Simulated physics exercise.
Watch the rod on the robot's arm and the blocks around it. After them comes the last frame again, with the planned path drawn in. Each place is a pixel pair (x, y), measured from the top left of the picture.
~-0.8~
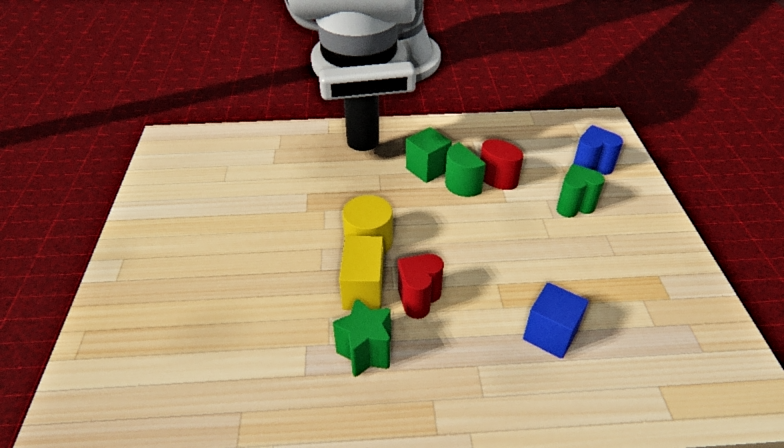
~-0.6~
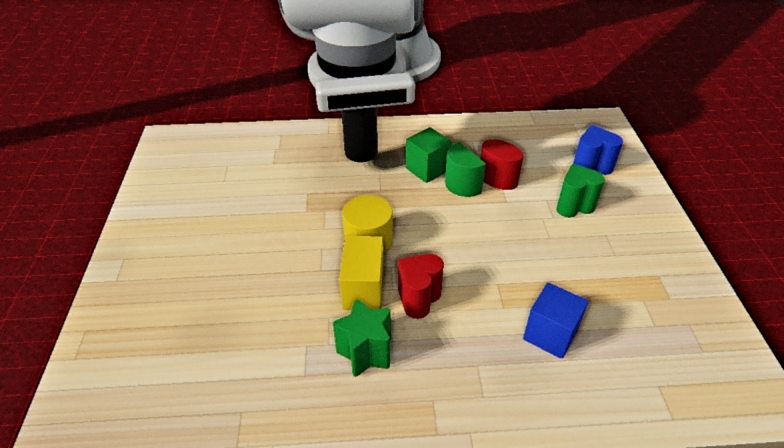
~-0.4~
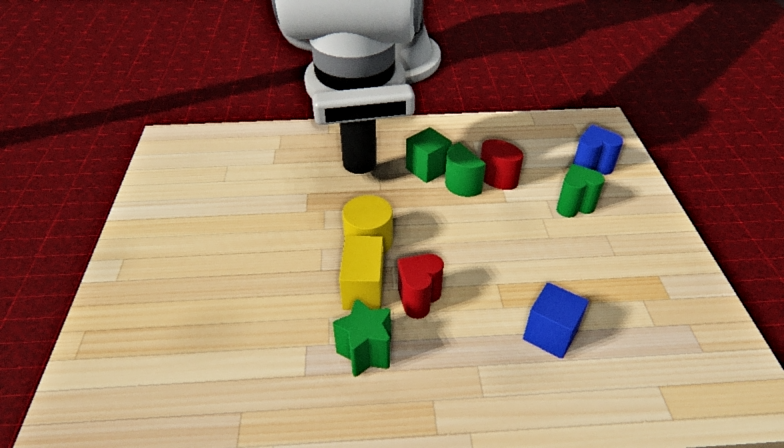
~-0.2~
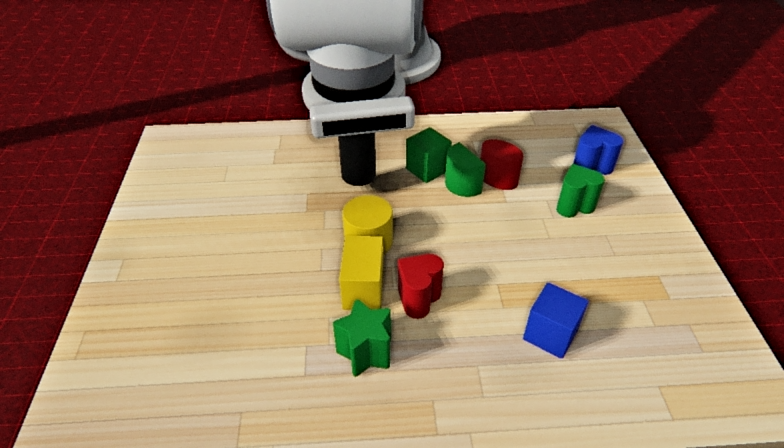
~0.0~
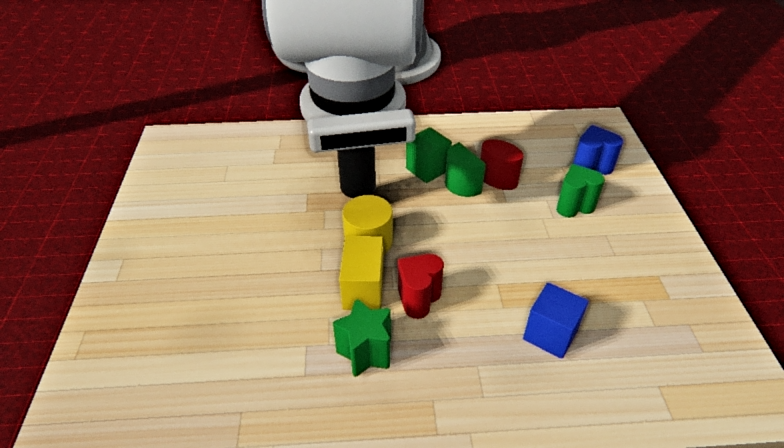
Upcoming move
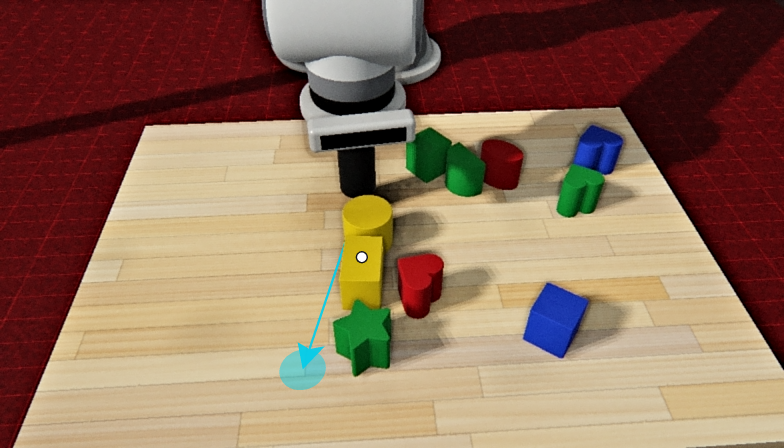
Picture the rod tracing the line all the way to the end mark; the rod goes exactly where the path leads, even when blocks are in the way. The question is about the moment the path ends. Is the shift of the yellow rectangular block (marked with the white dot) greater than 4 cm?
No, it doesn't check out.
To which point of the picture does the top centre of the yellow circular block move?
My estimate: (382, 237).
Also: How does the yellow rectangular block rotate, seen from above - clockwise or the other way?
Spins clockwise.
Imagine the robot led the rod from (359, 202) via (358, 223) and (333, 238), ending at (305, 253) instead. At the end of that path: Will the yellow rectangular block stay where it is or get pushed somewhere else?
The yellow rectangular block changes place.
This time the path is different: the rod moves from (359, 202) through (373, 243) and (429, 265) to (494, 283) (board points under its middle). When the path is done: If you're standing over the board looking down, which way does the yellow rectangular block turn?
From above, it turns clockwise.
The line goes from (359, 202) directly to (303, 369); the dot is on the yellow rectangular block.
On the path given first. One third of the way, rod at (342, 234); yellow rectangular block at (367, 279), turned 25° clockwise; yellow circular block at (379, 235).
Two thirds of the way, rod at (323, 289); yellow rectangular block at (367, 280), turned 25° clockwise; green star at (363, 326); yellow circular block at (382, 237).
At the end, rod at (300, 355); yellow rectangular block at (367, 280), turned 20° clockwise; green star at (363, 327); yellow circular block at (382, 237); red heart block unmoved.
